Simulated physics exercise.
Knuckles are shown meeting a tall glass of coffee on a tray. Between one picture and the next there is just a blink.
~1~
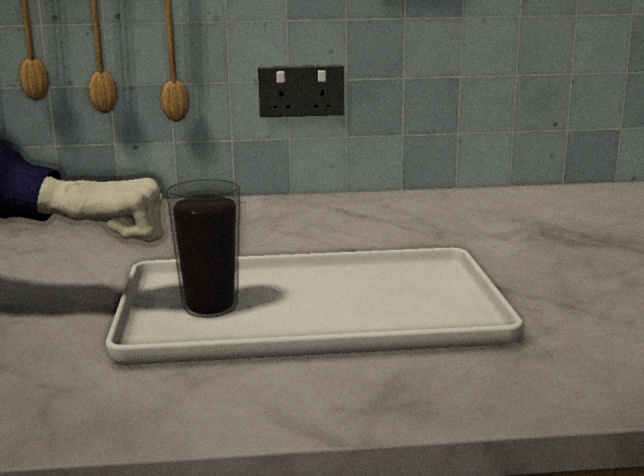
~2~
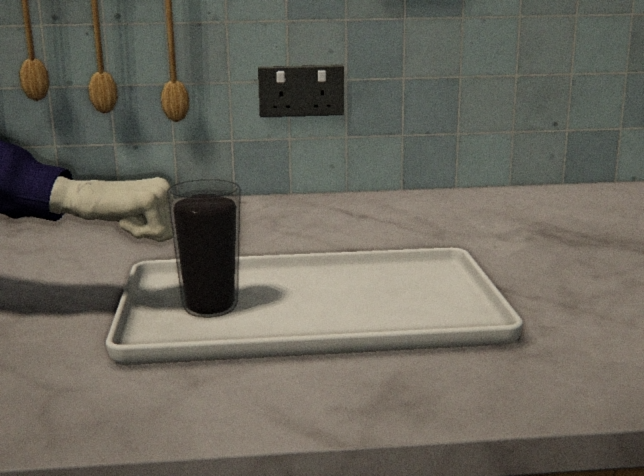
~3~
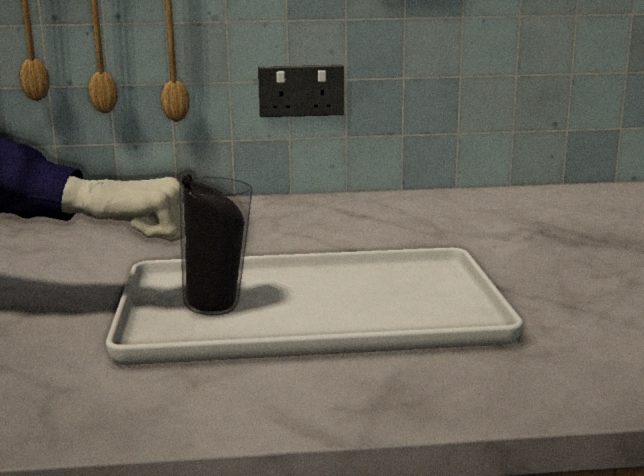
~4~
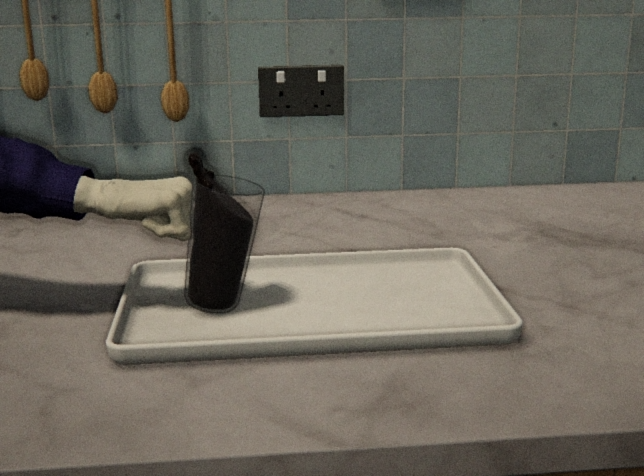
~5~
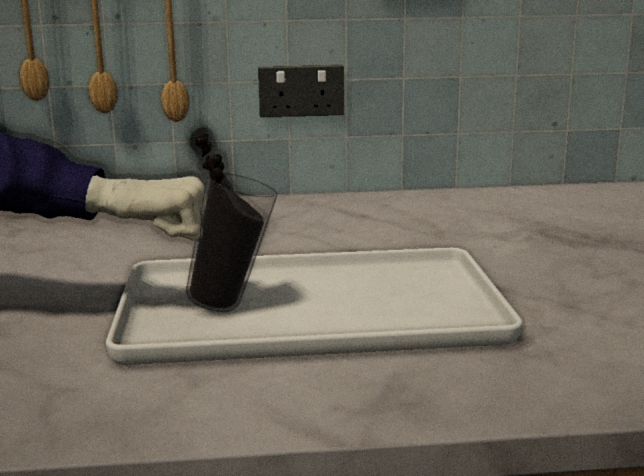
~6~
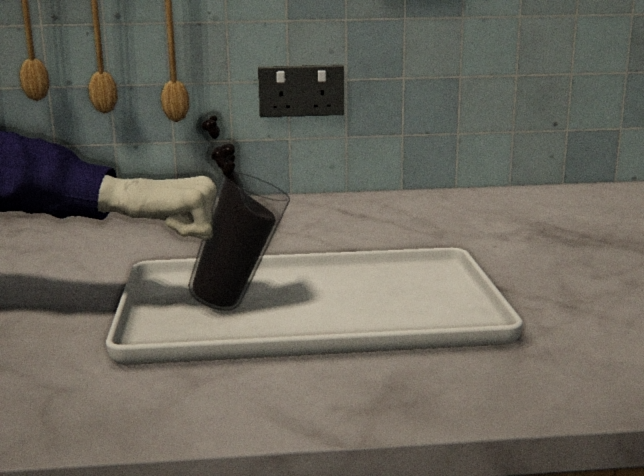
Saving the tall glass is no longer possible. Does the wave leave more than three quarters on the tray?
No, it takes more than a quarter off.
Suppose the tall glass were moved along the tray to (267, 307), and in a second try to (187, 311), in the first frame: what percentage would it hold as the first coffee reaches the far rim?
70 and 50 per cent, approximately, in that order.
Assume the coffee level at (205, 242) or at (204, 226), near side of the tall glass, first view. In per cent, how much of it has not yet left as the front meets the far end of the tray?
In order, 70 and 60 in a hundred.
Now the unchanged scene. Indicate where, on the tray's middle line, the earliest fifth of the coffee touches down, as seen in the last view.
Around (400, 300).
A moment on, the tall glass is falling and 93 per cent is in the glass, 0 on the tray and 7 above or beyond its rim.
Next, the tall glass lies on its side and 52 per cent is in the glass, 35 on the tray and 13 above or beyond its rim.
Then the tall glass lies on its side and 30 per cent is in the glass, 42 on the tray and 28 above or beyond its rim.
Later the tall glass lies on its side and 17 per cent is in the glass, 48 on the tray and 35 above or beyond its rim.
In the end 65 per cent is held by tray and glass, 35 is off the tray.
